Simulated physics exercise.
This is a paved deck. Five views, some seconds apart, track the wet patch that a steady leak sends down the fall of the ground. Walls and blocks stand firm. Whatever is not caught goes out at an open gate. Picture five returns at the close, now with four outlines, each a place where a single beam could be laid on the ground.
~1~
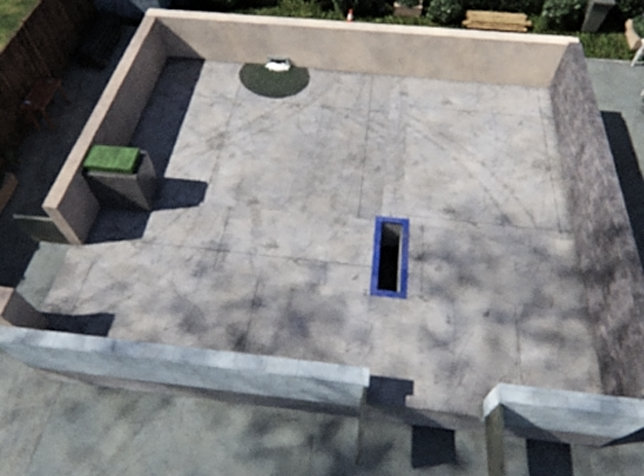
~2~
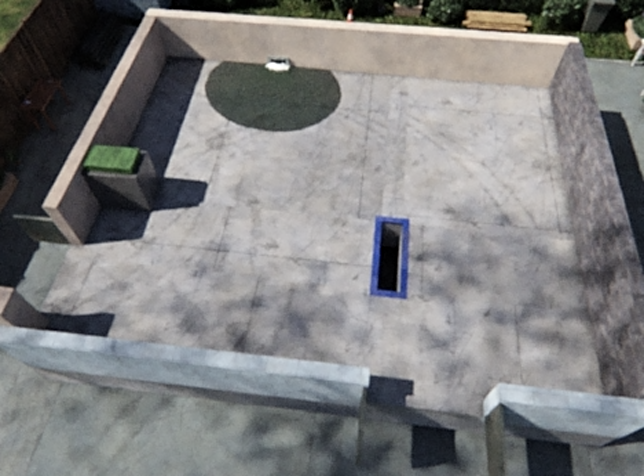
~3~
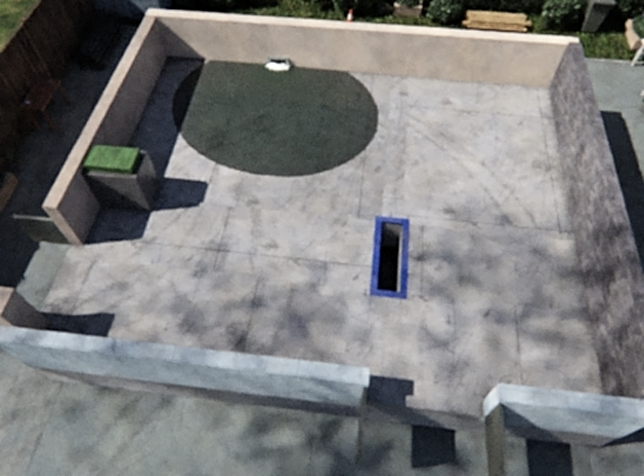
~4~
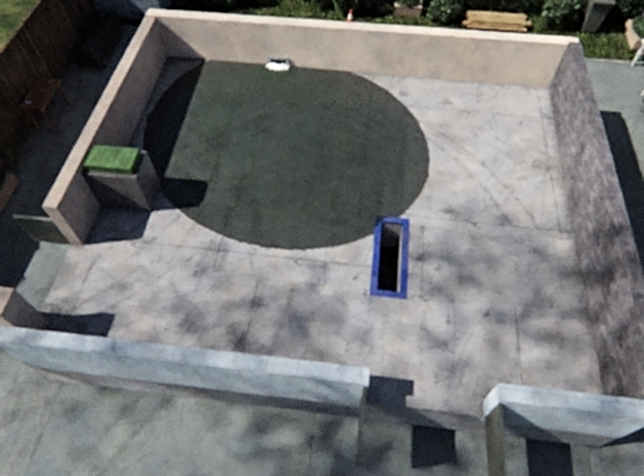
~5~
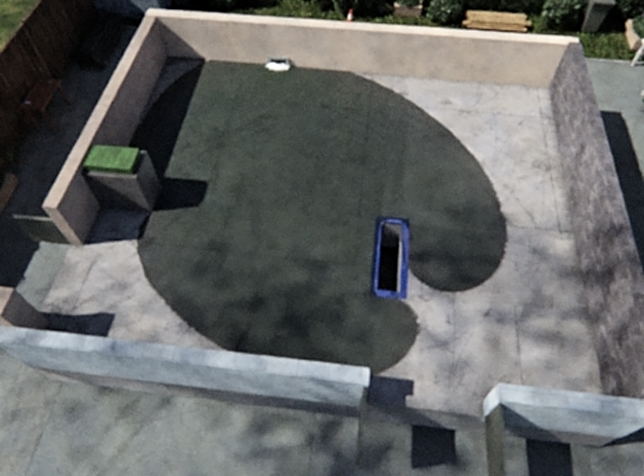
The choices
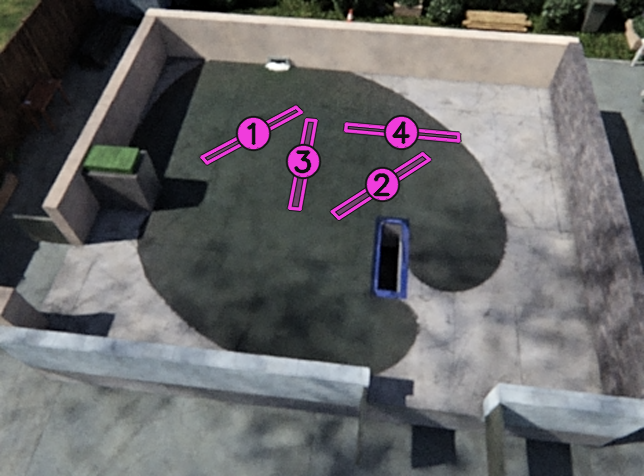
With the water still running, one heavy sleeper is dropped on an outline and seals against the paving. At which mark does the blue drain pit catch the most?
I would pick position 4.
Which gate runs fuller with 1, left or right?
The right gate.
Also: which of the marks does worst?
That is position 2.
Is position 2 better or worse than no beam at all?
It is worse.
On the marked copy, 1 from (204, 160) to (298, 109); 2 from (335, 214) to (426, 156); 3 from (294, 208) to (311, 120); 4 from (346, 127) to (458, 137).
With 1, about 17 % of the stream runs into the blue drain pit, about 79 % out by the gates.
With 2, about 10 % of the stream runs into the blue drain pit, about 86 % out by the gates.
With 3, about 14 % of the stream runs into the blue drain pit, about 82 % out by the gates.
With 4, about 22 % of the stream runs into the blue drain pit, about 73 % out by the gates.
